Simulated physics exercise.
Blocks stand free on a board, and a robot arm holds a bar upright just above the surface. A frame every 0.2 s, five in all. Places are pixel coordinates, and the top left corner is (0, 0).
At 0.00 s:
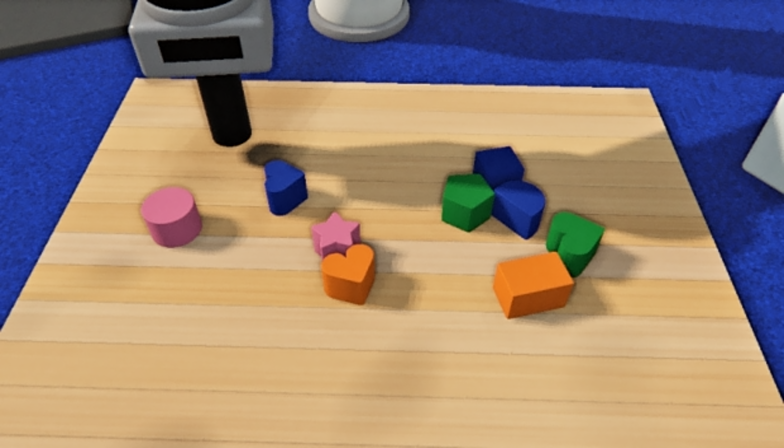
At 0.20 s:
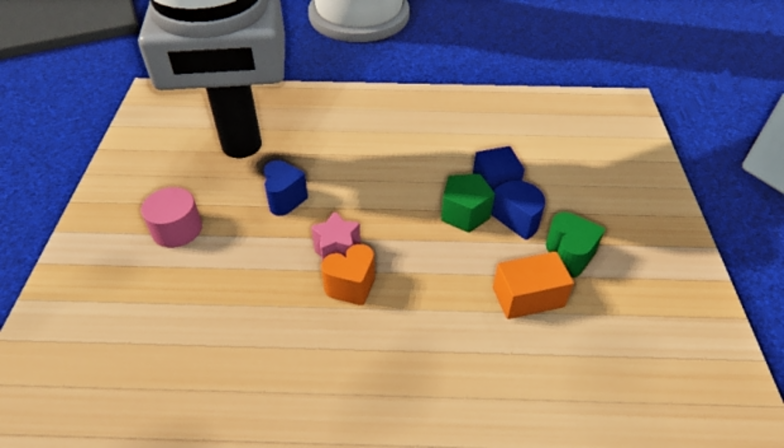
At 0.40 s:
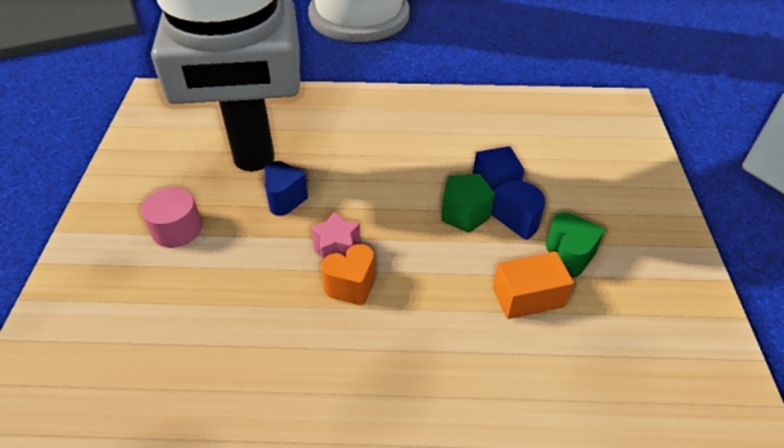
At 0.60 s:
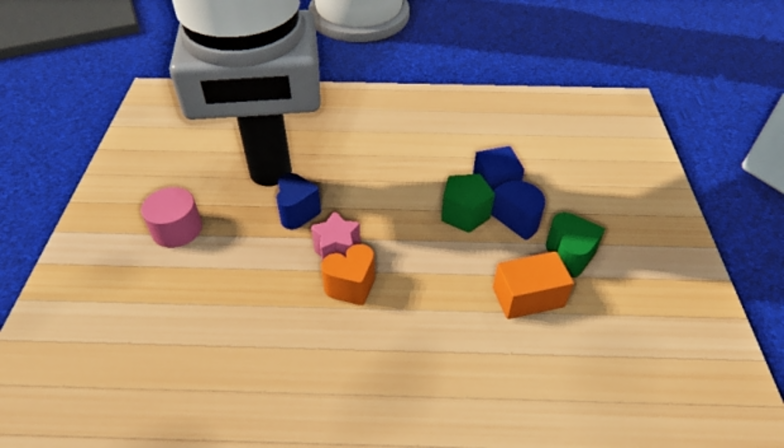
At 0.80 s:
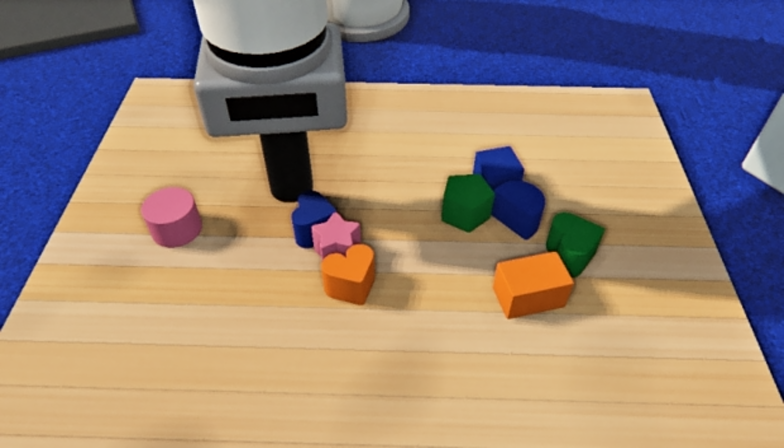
The robot arm lowers its bar rightward and nudges the blue block toward the pink star.
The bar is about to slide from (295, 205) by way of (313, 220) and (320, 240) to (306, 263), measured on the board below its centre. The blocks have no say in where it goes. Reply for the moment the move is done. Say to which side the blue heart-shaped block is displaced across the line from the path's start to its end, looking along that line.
It moves left.
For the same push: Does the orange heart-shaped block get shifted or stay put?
That block is going to get moved.
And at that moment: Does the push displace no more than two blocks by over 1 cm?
Final answer: No.
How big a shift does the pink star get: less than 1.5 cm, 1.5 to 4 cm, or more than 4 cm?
Overall it shifts more than 4 cm.
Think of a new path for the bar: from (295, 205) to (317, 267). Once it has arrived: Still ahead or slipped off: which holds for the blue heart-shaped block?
When the path ends, it will sit ahead of the bar.
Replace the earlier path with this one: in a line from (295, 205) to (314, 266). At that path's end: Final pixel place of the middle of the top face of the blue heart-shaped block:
Its top face will be centred at roughly (346, 269).
The first path, step by step. Halfway along, bar at (320, 214); blue heart-shaped block at (343, 235); pink star at (367, 259); orange heart-shaped block at (372, 292), turned 30° clockwise.
At the end, bar at (304, 247); blue heart-shaped block at (348, 246); pink star at (373, 270); orange heart-shaped block at (381, 304), turned 30° clockwise.
